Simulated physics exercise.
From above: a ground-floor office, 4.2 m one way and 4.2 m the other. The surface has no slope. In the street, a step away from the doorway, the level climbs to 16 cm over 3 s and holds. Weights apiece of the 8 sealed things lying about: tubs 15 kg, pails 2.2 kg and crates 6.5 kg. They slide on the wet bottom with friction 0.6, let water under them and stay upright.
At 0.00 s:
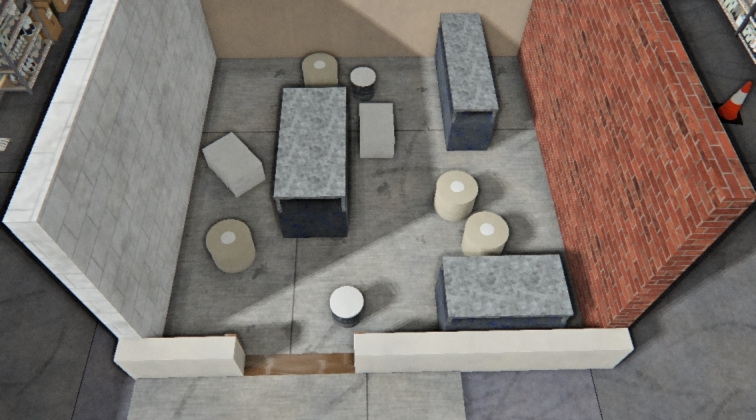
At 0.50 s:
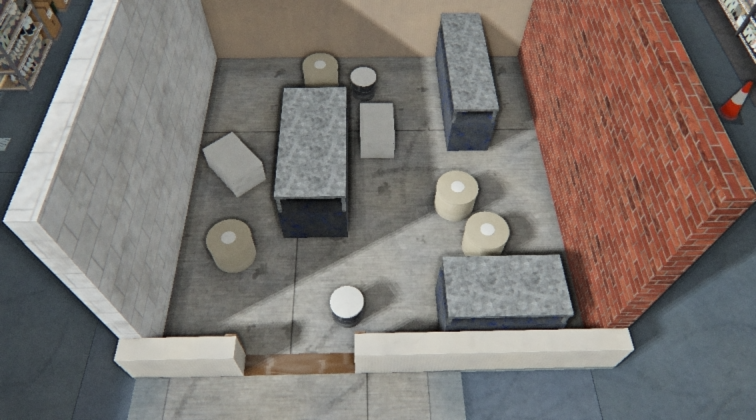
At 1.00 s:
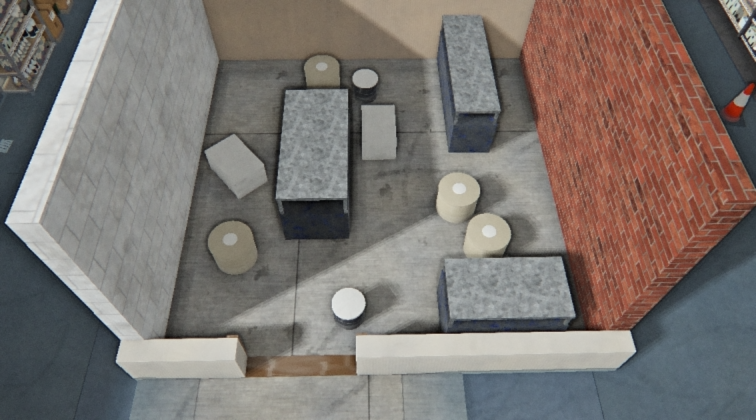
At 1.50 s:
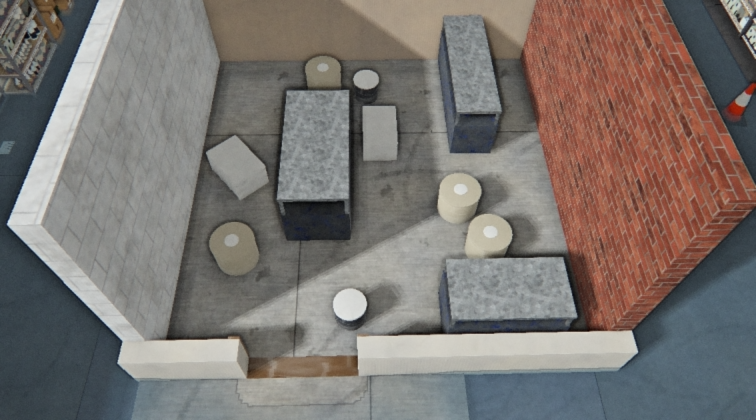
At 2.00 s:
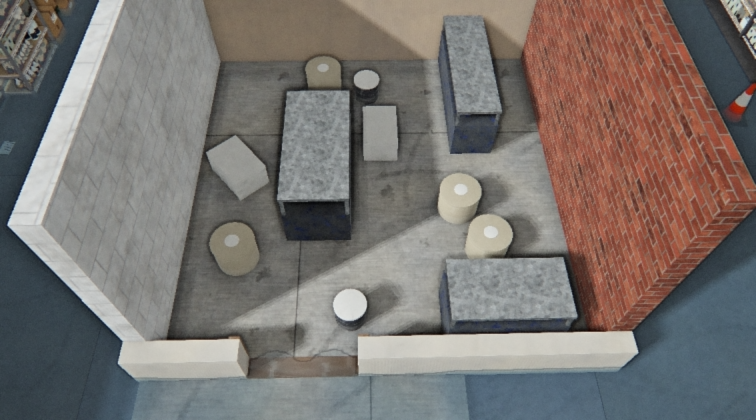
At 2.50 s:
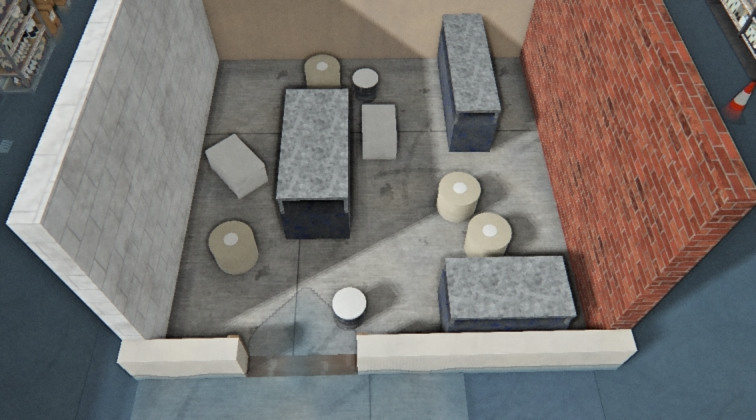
A ground-floor room without a ceiling is seen from high above, with a white tiled wall on the left, red brick on the right and a low pale wall in front. Grey-topped dark counters, beige round tubs, small white-topped drums and pale boxes stand on the grey floor. The view shifts barely, the furnishings stay put, and a thin clear sheet of water spreads through the front doorway onto the floor.
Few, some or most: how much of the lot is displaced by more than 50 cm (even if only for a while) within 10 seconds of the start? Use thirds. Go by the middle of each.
That comes to not even a third.
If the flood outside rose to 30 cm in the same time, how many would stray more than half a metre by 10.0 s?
In that case 8 of them.
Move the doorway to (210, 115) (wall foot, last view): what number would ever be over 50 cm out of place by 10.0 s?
Then 2.
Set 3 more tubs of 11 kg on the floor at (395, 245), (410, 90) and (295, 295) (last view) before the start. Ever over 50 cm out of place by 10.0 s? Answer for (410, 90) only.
It is short of it.
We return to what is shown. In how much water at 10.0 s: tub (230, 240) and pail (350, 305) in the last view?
Roughly 6 and 4 cm.
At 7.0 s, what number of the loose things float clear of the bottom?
At that moment 2.
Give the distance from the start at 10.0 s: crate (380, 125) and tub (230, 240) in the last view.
In turn: 0 cm, 5 cm.
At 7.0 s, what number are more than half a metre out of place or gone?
2 of them.
After 3.5 s 0 of 8 are over 50 cm from their spots; 0 afloat.
After 4.5 s 1 of 8 are over 50 cm from their spots; 0 afloat.
After 7.0 s 2 of 8 are over 50 cm from their spots; 2 afloat.
After 10.0 s 2 of 8 are over 50 cm from their spots, and 2 have been at some point; 4 afloat.
